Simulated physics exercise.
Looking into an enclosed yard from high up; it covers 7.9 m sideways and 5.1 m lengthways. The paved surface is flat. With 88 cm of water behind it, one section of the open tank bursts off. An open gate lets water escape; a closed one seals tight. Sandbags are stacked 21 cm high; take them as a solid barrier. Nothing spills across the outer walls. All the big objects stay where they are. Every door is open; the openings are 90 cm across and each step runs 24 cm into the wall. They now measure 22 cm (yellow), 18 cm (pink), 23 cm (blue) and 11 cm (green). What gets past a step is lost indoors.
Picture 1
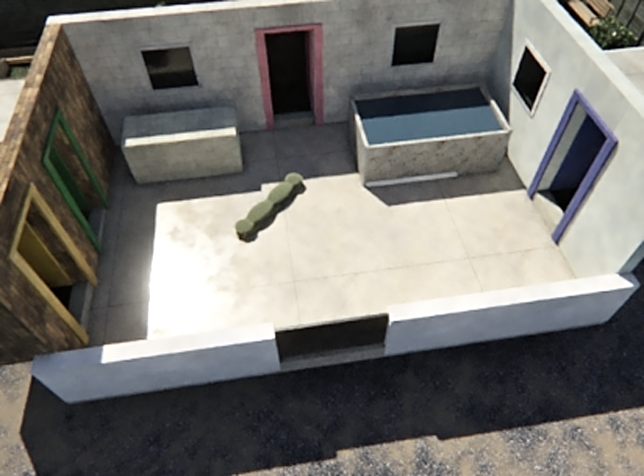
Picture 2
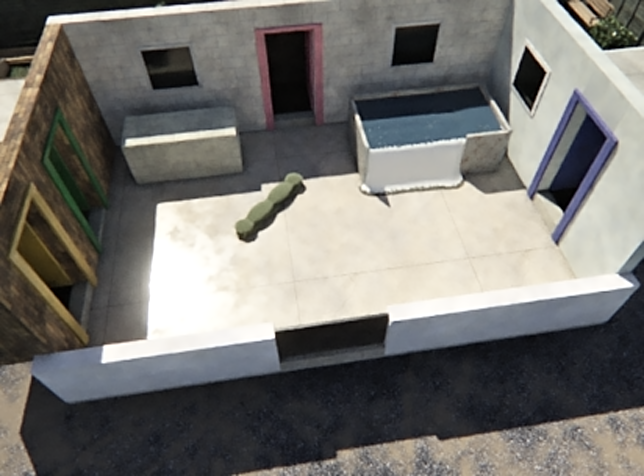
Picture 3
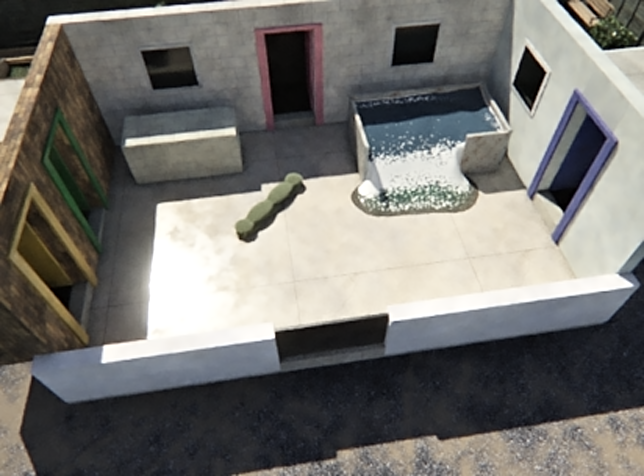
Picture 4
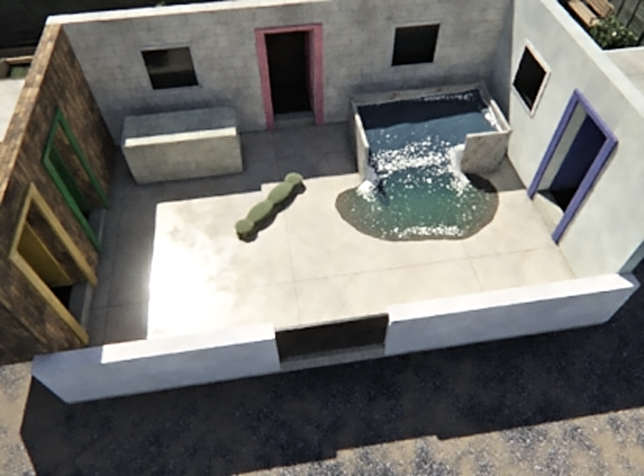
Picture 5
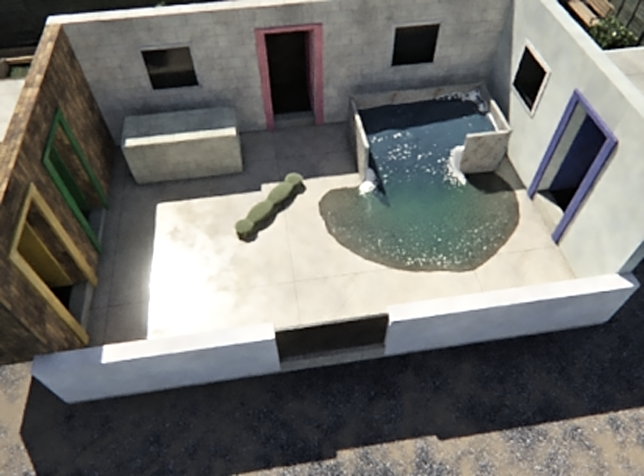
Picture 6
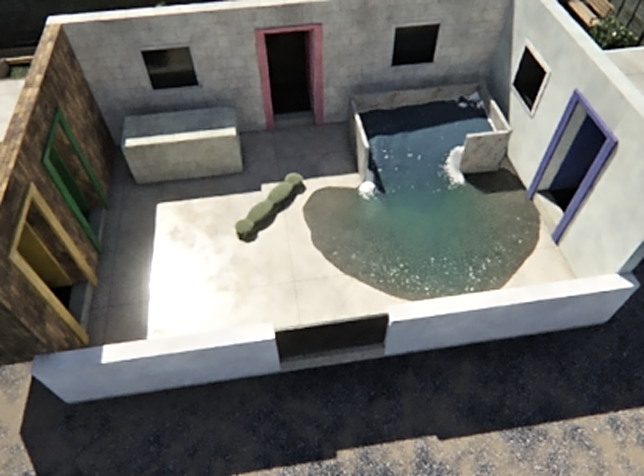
Water pours through a gap that opens in the front of the open stone tank at the back right of a walled, pale-paved yard, seen from high up by a still camera. A closed-topped grey block stands back left, a pink doorway between them, yellow and green doorways left, a blue-purple one right, and green sandbags mid-floor. White and foaming at first, the flow spreads forward and sideways into a widening blue-green pool while the tank's level drops.
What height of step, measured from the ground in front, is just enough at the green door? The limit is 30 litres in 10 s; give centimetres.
It would have to be roughly 8.5 cm high.
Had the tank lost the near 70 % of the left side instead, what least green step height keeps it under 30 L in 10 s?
About 15 cm.
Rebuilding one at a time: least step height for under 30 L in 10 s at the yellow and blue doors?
About 20 cm at yellow and 7.5 cm at blue.
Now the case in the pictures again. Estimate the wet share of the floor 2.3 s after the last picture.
Some 60 per cent of it.
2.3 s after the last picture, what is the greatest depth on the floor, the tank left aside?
Up to some 40 cm.
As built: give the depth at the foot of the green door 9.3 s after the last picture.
Roughly 14.0 cm deep.
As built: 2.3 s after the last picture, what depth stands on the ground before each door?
In cm: Yellow 25, pink 0, blue 13, green 0.
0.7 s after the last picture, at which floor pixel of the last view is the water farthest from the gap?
At about (289, 347).
Then, 0.7 s after the last picture water covers 40 % of the floor, deepest (50 cm) near (436, 314); it has not reached the green door.
Then, 2.3 s after the last picture water covers 60 % of the floor, deepest (40 cm) near (81, 377); it has not reached the green door.
Then, 9.3 s after the last picture water covers 95 % of the floor, deepest (17 cm) near (313, 126); 14 cm at the green door, 8 litres in over its 11 cm step.
At the green door as built, the water peaked near 15 cm, 9.1 s after the last picture.
Run again over the same 10 s with other heights there, 44 litres in over 7.5 cm, 10 litres over 10.5 cm. The limit of 30 litres is kept from about 8.5 cm up.
